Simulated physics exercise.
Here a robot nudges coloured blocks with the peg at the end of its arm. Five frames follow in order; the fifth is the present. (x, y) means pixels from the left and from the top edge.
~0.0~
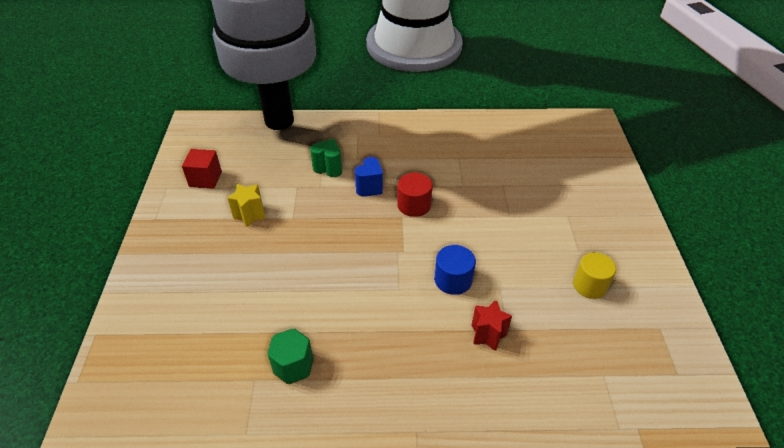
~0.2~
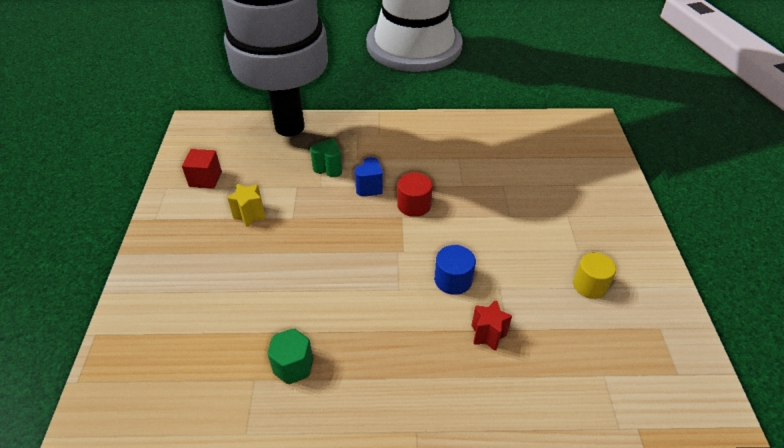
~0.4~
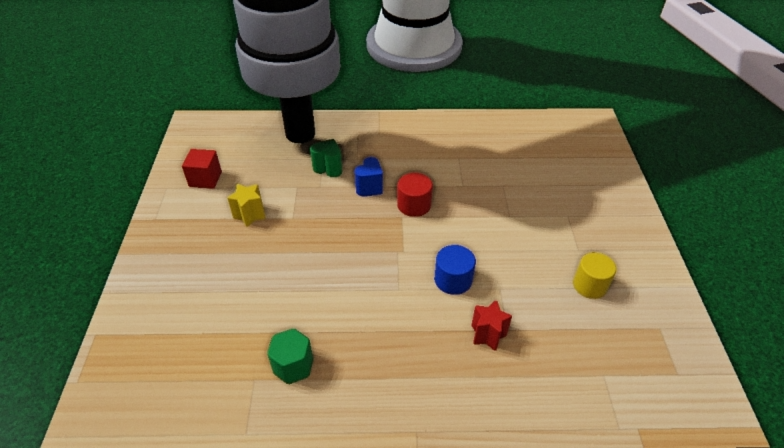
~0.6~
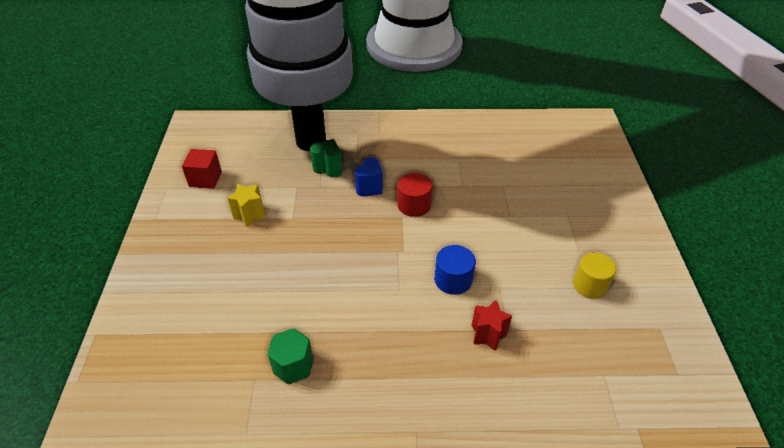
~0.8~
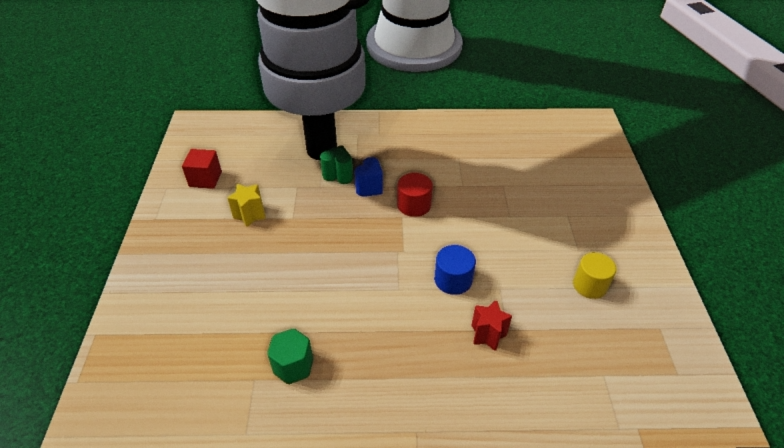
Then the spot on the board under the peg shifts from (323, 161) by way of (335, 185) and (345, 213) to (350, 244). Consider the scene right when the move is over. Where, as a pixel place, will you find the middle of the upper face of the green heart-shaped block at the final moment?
Just about (376, 198).
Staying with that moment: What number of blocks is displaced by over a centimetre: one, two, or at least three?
The number of blocks that move over 1 cm is two.
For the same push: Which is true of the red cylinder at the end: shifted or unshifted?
That block stands still.
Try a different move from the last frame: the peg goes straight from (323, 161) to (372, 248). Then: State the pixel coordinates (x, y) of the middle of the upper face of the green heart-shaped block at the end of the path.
Somewhere near (398, 213).
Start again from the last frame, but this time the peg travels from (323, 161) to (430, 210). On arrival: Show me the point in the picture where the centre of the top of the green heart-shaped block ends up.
Just about (368, 183).
The first path, step by step. One third of the way, peg (334, 175); green heart-shaped block (356, 177), turned 30° anticlockwise; blue heart-shaped block (381, 172), turned 55° anticlockwise.
Two thirds of the way, peg (344, 203); green heart-shaped block (374, 197), turned 60° anticlockwise; blue heart-shaped block (384, 173), turned 75° anticlockwise.
At the end, peg (349, 234); green heart-shaped block (376, 198), turned 70° anticlockwise; blue heart-shaped block (384, 173), turned 75° anticlockwise; red cylinder in place.
